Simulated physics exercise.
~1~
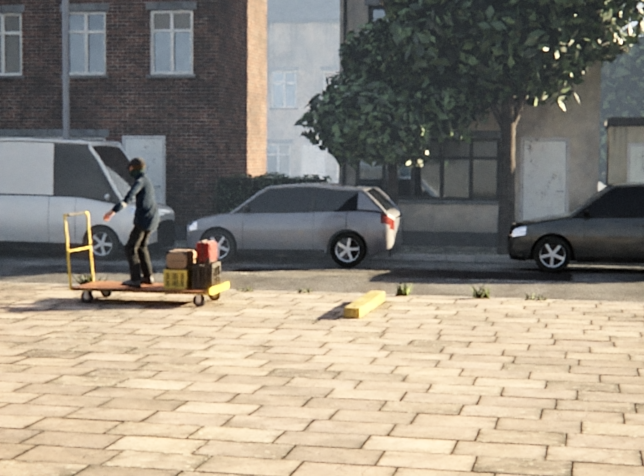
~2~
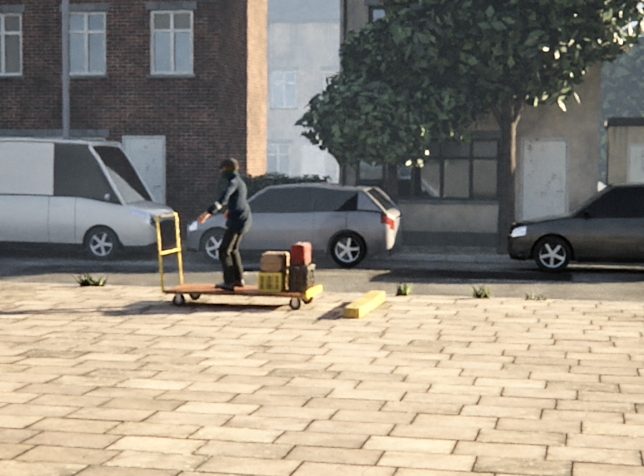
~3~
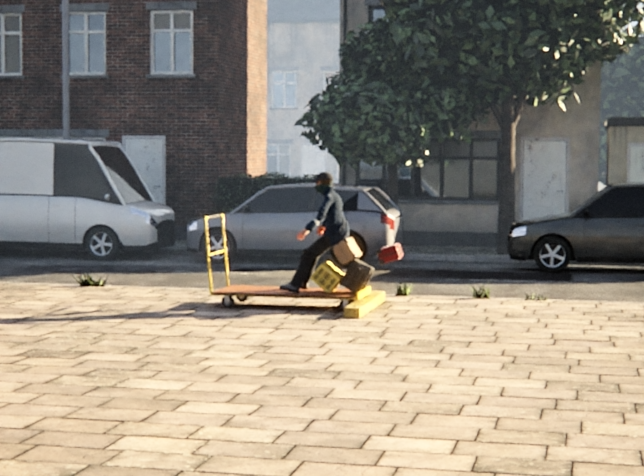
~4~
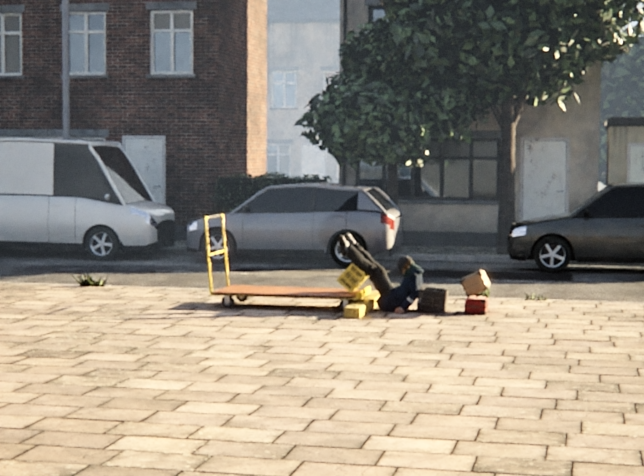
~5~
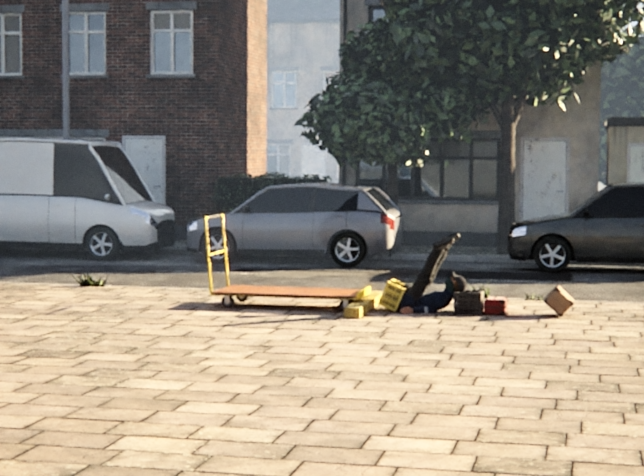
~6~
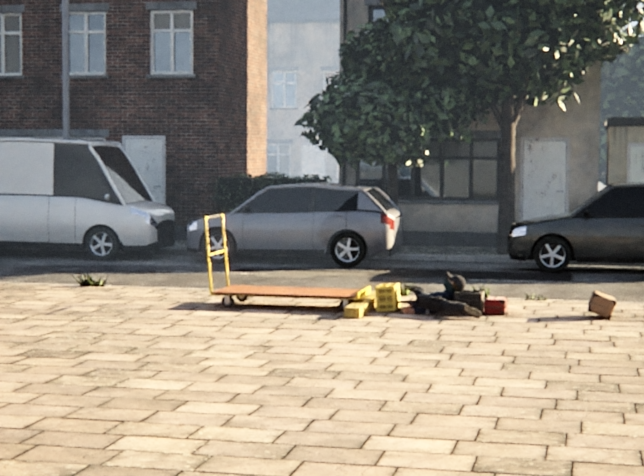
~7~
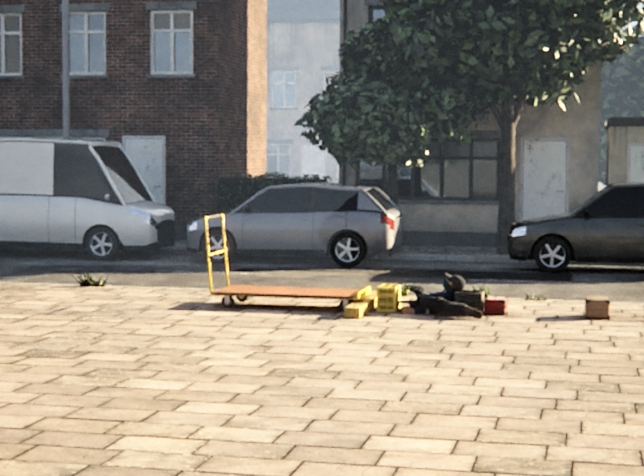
A person stood on a flat trolley rolling right with two suitcases and two crates until it stopped dead at a low yellow kerb, pitching everything over the front; the person tumbled down and lay still among the scattered luggage, beyond the empty trolley.
